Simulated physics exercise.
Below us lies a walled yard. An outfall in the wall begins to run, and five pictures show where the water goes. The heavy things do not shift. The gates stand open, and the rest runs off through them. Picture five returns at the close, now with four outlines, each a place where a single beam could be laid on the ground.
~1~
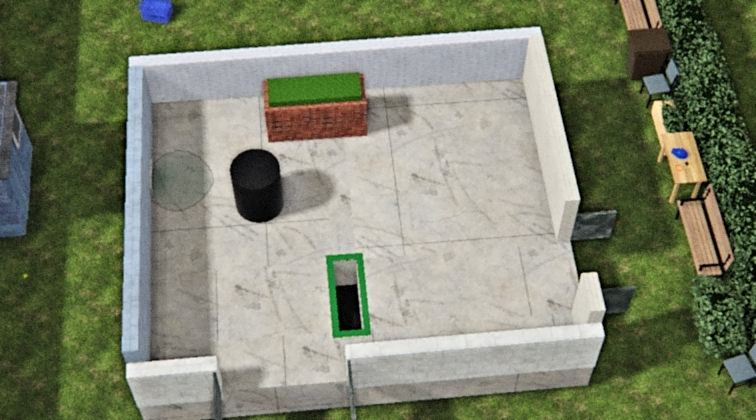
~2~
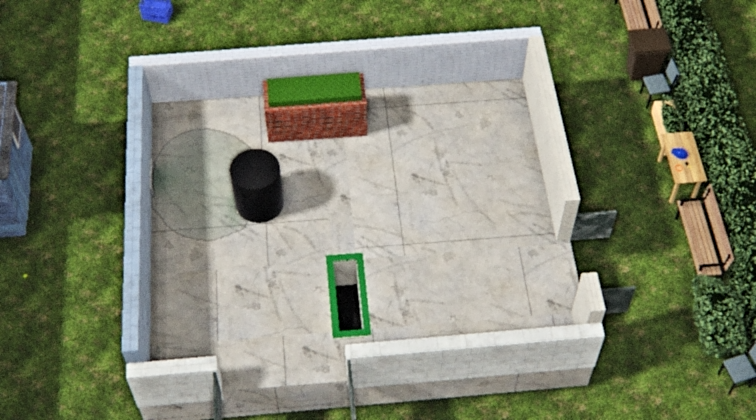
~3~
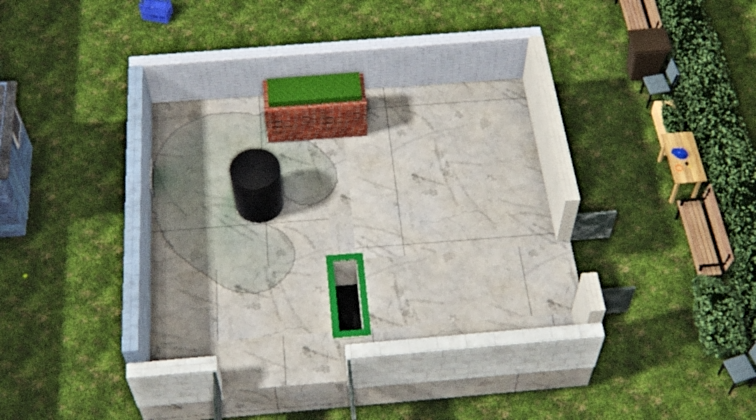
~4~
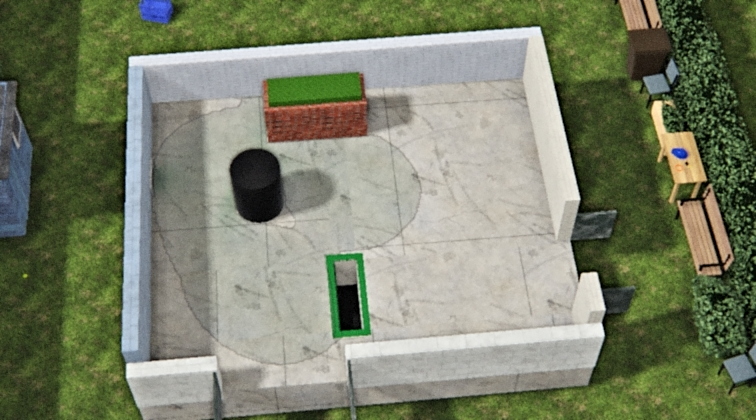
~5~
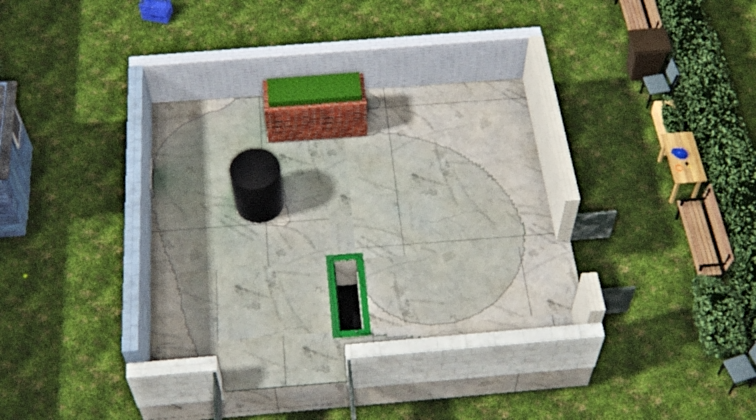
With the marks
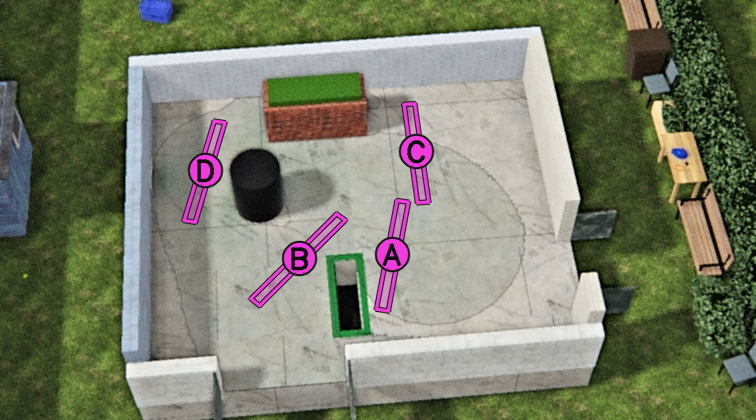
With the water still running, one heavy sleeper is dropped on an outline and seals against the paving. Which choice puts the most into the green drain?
Take A.
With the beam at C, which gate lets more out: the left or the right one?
The right one.
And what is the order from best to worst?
Best to worst: A, C, D, B.
On the marked copy, A from (382, 310) to (402, 201); B from (255, 302) to (341, 217); C from (423, 202) to (409, 104); D from (189, 221) to (219, 121).
With A, about 40 % of the stream runs into the green drain, about 59 % out by the gates.
With B, next to none of the stream runs into the green drain, about 99 % out by the gates.
With C, about 20 % of the stream runs into the green drain, about 79 % out by the gates.
With D, about 10 % of the stream runs into the green drain, about 89 % out by the gates.
